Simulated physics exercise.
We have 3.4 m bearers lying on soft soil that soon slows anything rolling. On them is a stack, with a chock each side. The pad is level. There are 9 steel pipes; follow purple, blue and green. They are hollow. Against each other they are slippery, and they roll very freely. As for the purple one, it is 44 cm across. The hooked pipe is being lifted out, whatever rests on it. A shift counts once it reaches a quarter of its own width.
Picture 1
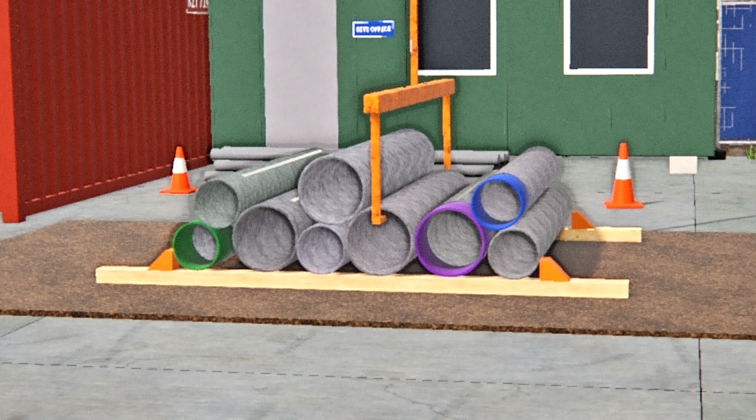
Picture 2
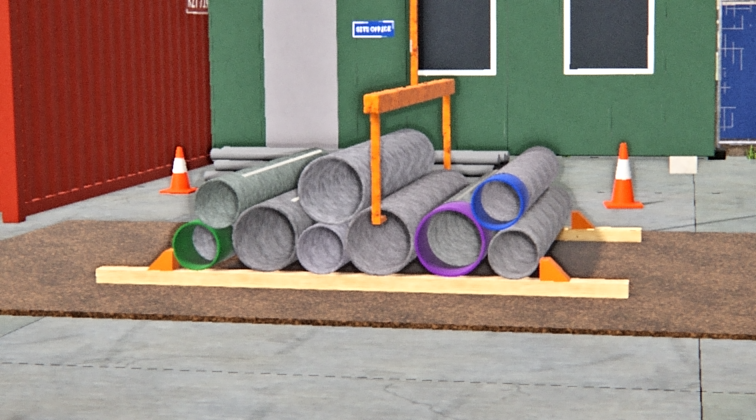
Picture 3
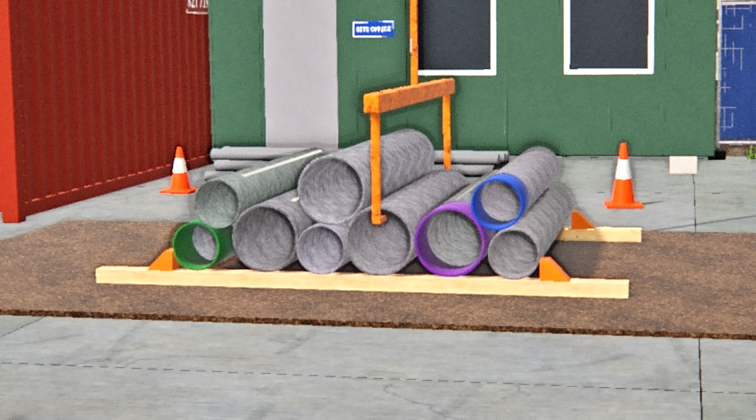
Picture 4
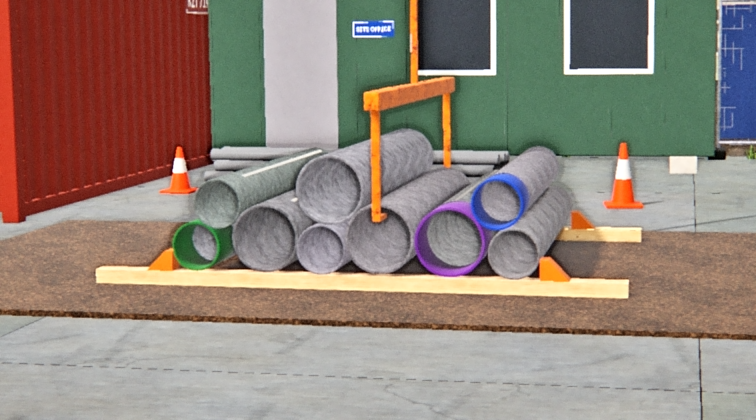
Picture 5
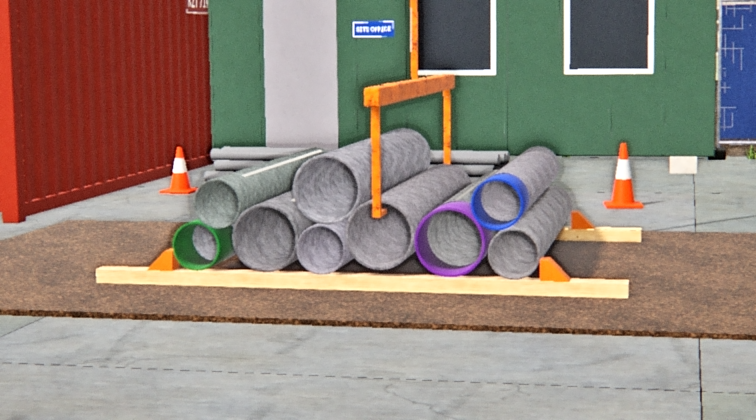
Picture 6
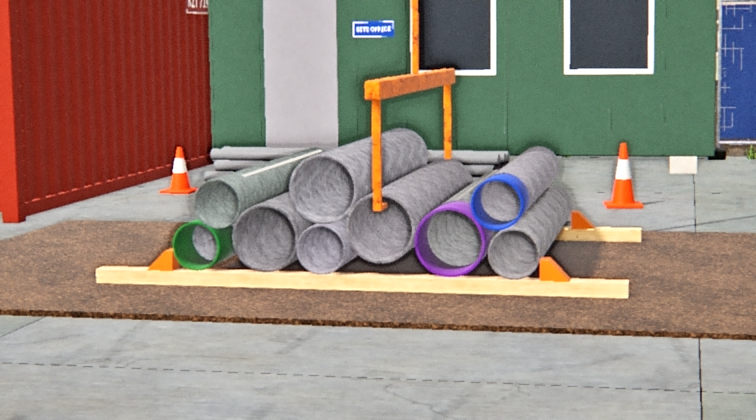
On a paved yard in front of a green site building, seen from a fixed, front-on view, a brown pad holds stacked pipes. Nine grey pipes, with green-rimmed at left and purple-rimmed and blue-rimmed at right, lie between orange chocks, cones standing beyond. An orange lifting frame slowly raises the hooked bottom-row pipe slightly, and the large pipe on its upper left edges slightly left while the others stay still.
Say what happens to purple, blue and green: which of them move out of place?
Result - purple gets moved; blue gets moved; green keeps its spot.
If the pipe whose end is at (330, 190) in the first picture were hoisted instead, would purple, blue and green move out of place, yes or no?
I'd expect purple to remain aboard, blue to remain aboard, and green to remain aboard as well.
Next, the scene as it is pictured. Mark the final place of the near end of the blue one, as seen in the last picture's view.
Look near pixel (462, 253).
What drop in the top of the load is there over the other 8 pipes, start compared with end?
Some 0 centimetres.
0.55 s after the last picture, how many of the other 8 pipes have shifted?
At that instant the count is 1.
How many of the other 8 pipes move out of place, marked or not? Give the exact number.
I count 5 altogether.
Then, 0.6 s past the sixth picture, purple is 3 cm further left; blue is 2 cm further left; green is where it was; 1 of the other 8 has shifted.
Then, 1.3 s past the sixth picture, purple is 15 cm further left; blue is 11 cm further left and 6 cm lower; as before, green; 2 of the other 8 have shifted.
Finally (2.1 s after the last picture), purple is 29 cm further left; blue is 21 cm further left and 30 cm lower; green is where it was; 5 of the other 8 have shifted.
